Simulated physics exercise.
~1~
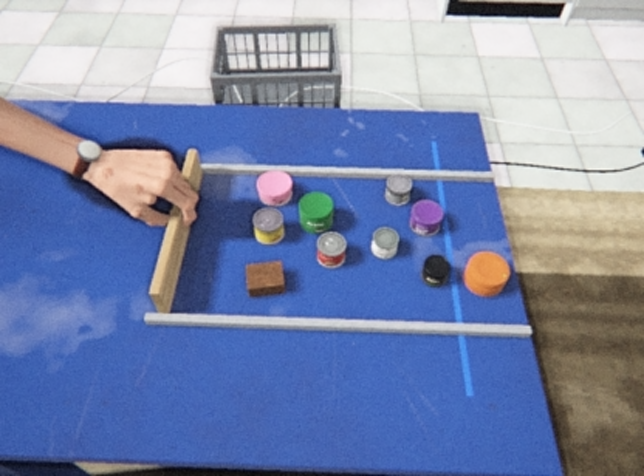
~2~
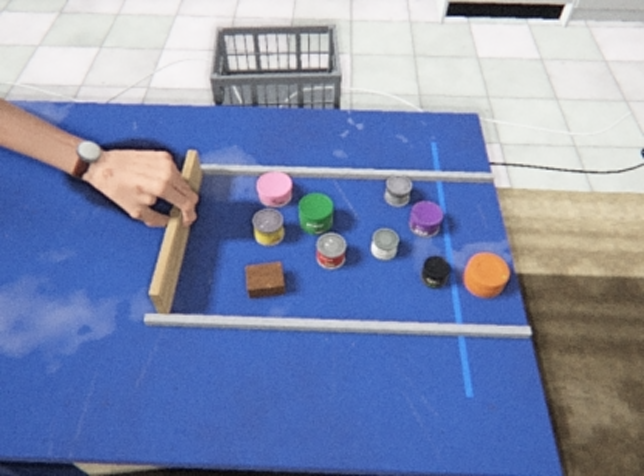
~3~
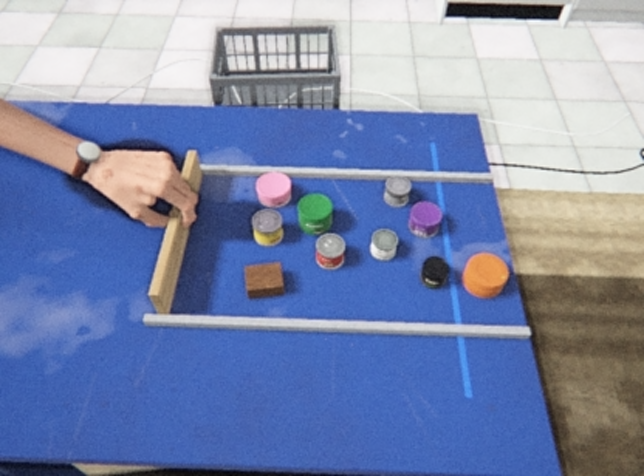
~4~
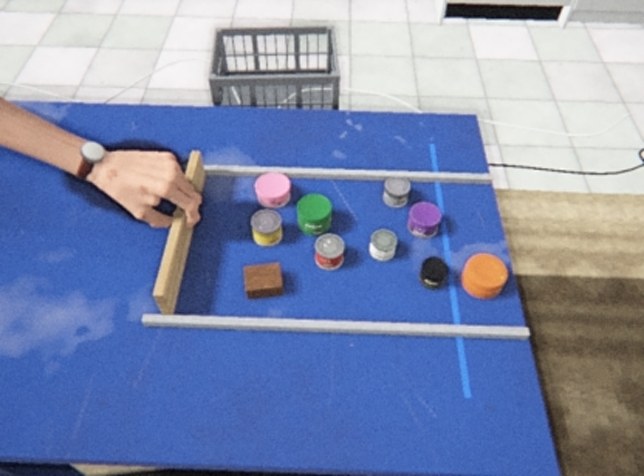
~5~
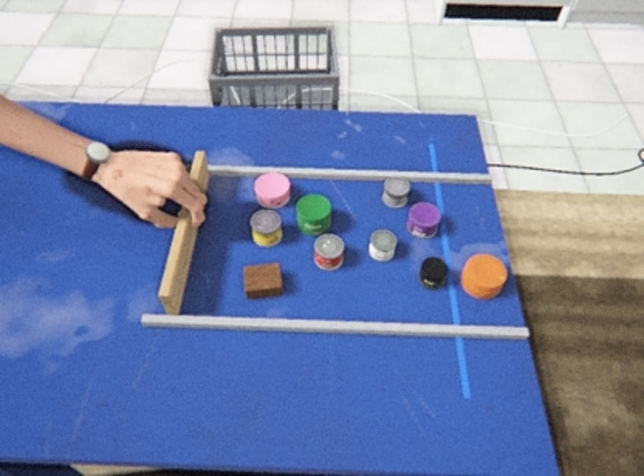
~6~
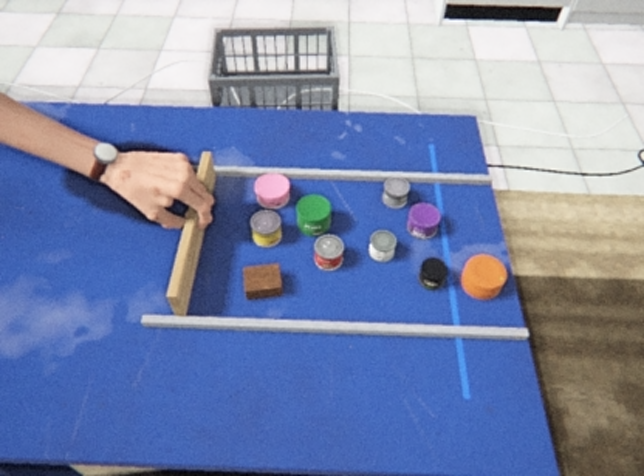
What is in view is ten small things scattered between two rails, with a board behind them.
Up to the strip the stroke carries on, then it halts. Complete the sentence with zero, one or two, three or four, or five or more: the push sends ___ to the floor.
The push sends one or two to the floor.
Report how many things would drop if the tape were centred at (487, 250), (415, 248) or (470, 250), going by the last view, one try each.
Going through each try, you'd get 5, 0 and 4.
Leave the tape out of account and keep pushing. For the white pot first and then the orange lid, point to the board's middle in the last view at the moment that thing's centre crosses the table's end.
First near (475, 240), second near (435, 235).
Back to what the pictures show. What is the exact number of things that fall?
The answer is exactly 1.
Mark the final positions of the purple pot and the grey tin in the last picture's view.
Purple pot: About (488, 231); grey tin: About (485, 199).
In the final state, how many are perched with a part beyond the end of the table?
So the number is 0.
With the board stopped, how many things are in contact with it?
It ends up touching 5.
Soon after, none off yet; orange lid at rest near (484, 277); black tub at rest near (433, 274); purple pot at rest near (424, 221).
After that, none off yet; orange lid at rest near (485, 277); black tub displaced about its own width near (452, 272); purple pot displaced about its own width near (447, 224).
In the end, the number that fall off is one or two; gone, orange lid.
